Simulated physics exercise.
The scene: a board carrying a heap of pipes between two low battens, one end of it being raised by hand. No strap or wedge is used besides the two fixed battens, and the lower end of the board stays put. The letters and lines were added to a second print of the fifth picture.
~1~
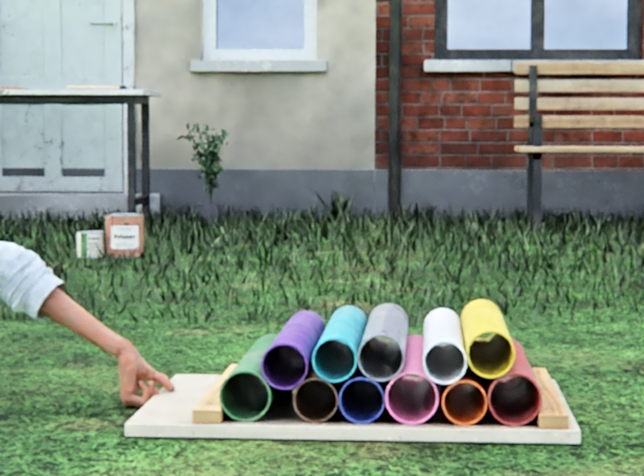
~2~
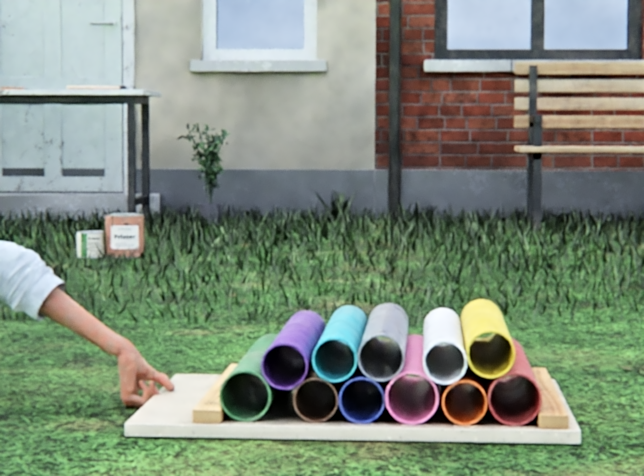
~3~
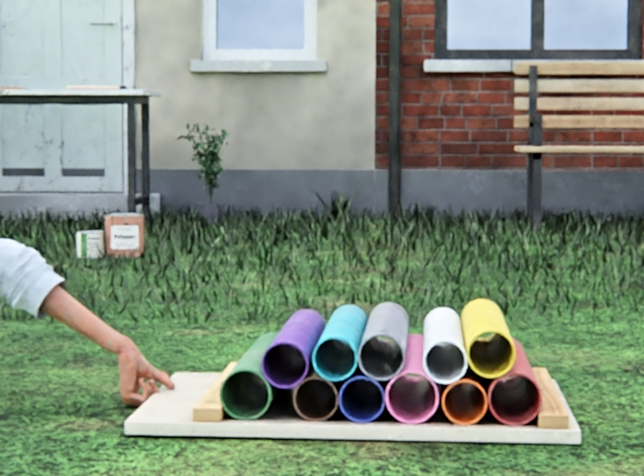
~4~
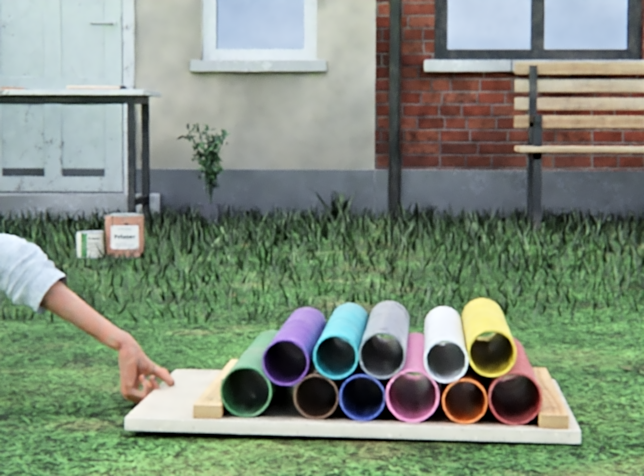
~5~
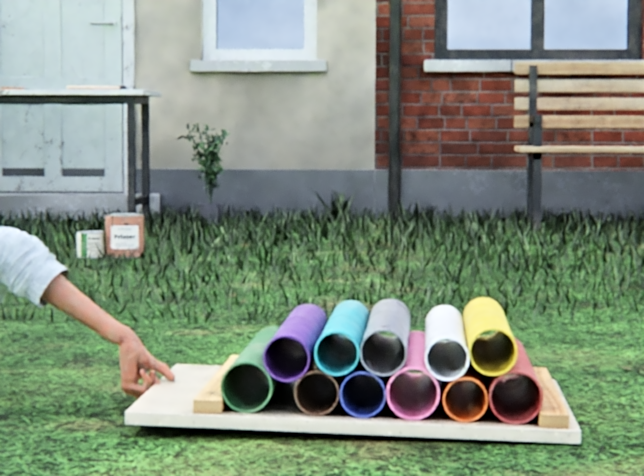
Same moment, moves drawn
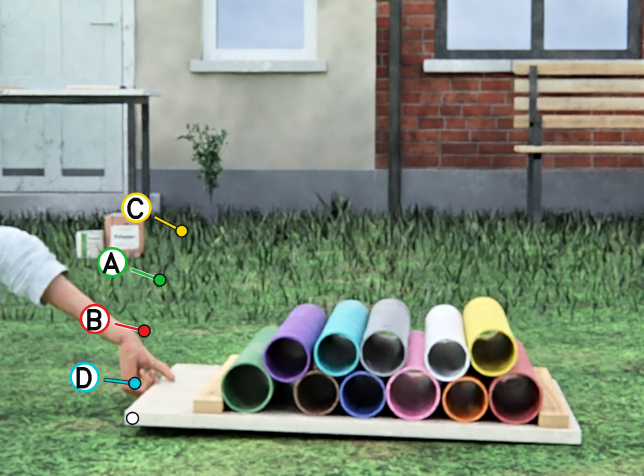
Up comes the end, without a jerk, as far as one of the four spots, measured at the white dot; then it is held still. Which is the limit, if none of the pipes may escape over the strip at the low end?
The last mark within the limit is A.
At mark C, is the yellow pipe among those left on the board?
No, with C.
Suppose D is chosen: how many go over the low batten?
At D the number is none.
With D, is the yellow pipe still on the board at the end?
Yes.
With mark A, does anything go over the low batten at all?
No, at A.
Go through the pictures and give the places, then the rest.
In the first frame, pink pipe (412, 398); orange pipe (465, 403); red pipe (515, 399).
In the second frame, red pipe (515, 399); purple pipe (285, 366).
In the third frame, board (358, 398); green pipe (246, 394); brown pipe (316, 399); blue pipe (362, 399).
In the fourth frame, board (358, 396); green pipe (246, 391); brown pipe (316, 397); orange pipe (465, 401).
In the fifth frame, board (358, 394); green pipe (247, 387); brown pipe (317, 394).
On the marked copy, A at (160, 280); B at (144, 331); C at (182, 231); D at (135, 383); the white dot at (133, 419).
Taking A. A third of the way, board at 14°.
Two thirds of the way, board at 20°.
When it is over, board at 20°, none over the low batten.
As for the rest, B none over the low batten; C two over the low batten (white, yellow); D none over the low batten.
